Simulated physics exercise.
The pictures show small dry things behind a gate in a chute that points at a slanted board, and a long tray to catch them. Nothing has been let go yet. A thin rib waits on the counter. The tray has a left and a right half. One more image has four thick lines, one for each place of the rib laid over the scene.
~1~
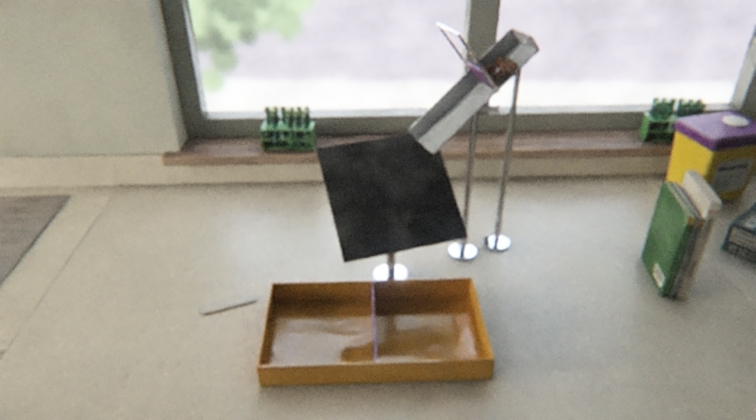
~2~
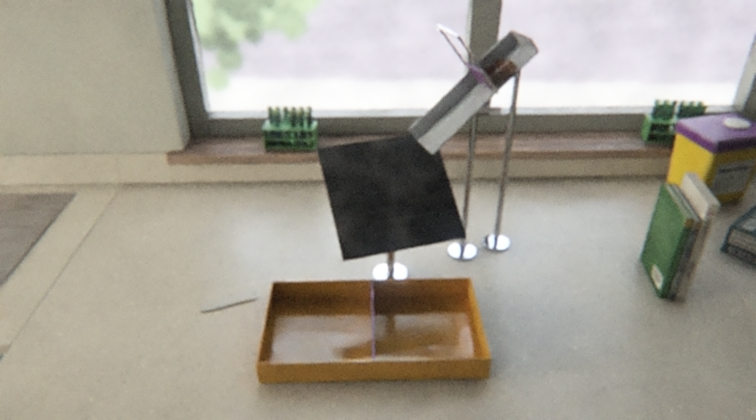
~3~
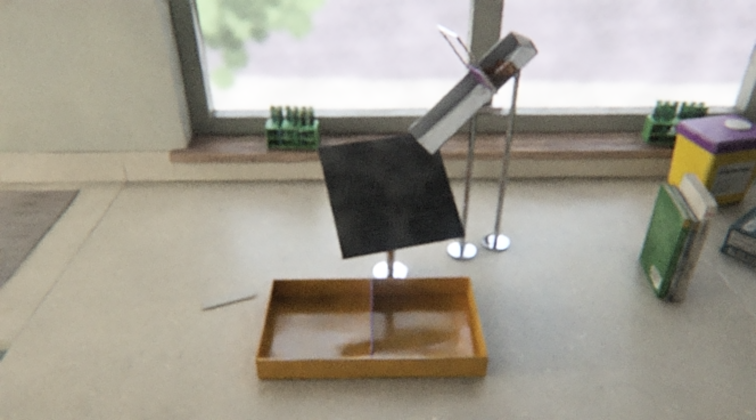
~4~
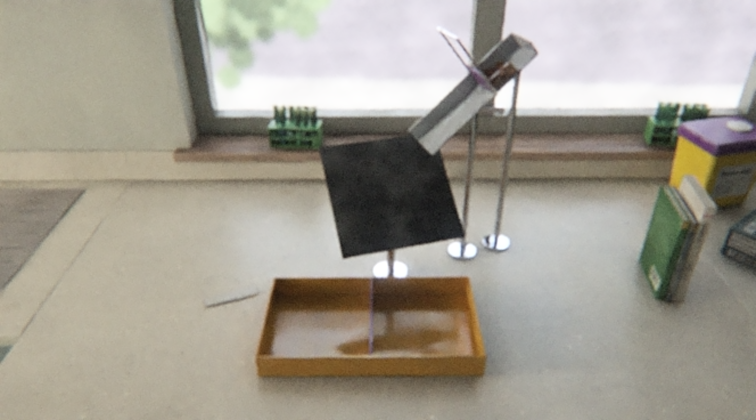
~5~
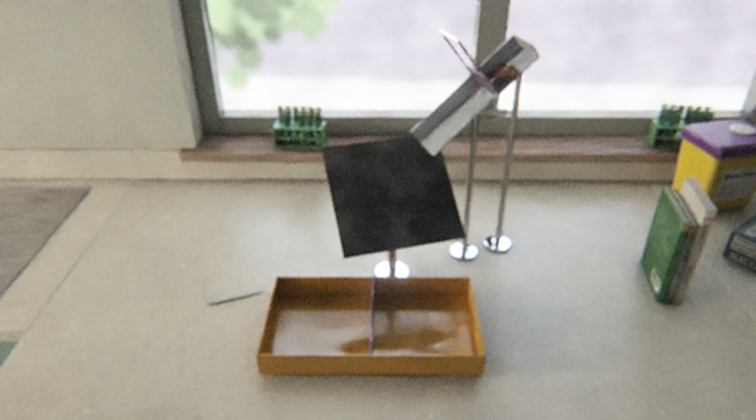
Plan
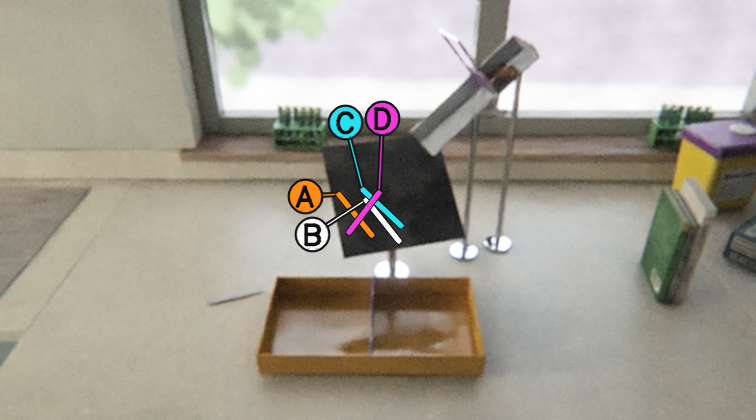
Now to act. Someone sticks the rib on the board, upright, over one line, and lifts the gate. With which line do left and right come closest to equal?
Line D does it best.
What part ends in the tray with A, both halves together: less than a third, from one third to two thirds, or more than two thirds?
Line A gives more than two thirds.
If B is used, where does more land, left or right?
More lands on the right.
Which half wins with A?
Right.
On the marked copy, line A from (338, 194) to (371, 235); line B from (365, 199) to (399, 241); line C from (362, 189) to (401, 225); line D from (379, 192) to (348, 232).
With A, of what is caught, a small part in the left half, nearly all in the right.
With B, of what is caught, a stray few in the left half, nearly all in the right.
With C, of what is caught, a stray few in the left half, nearly all in the right.
With D, of what is caught, about half in the left half, about half in the right.
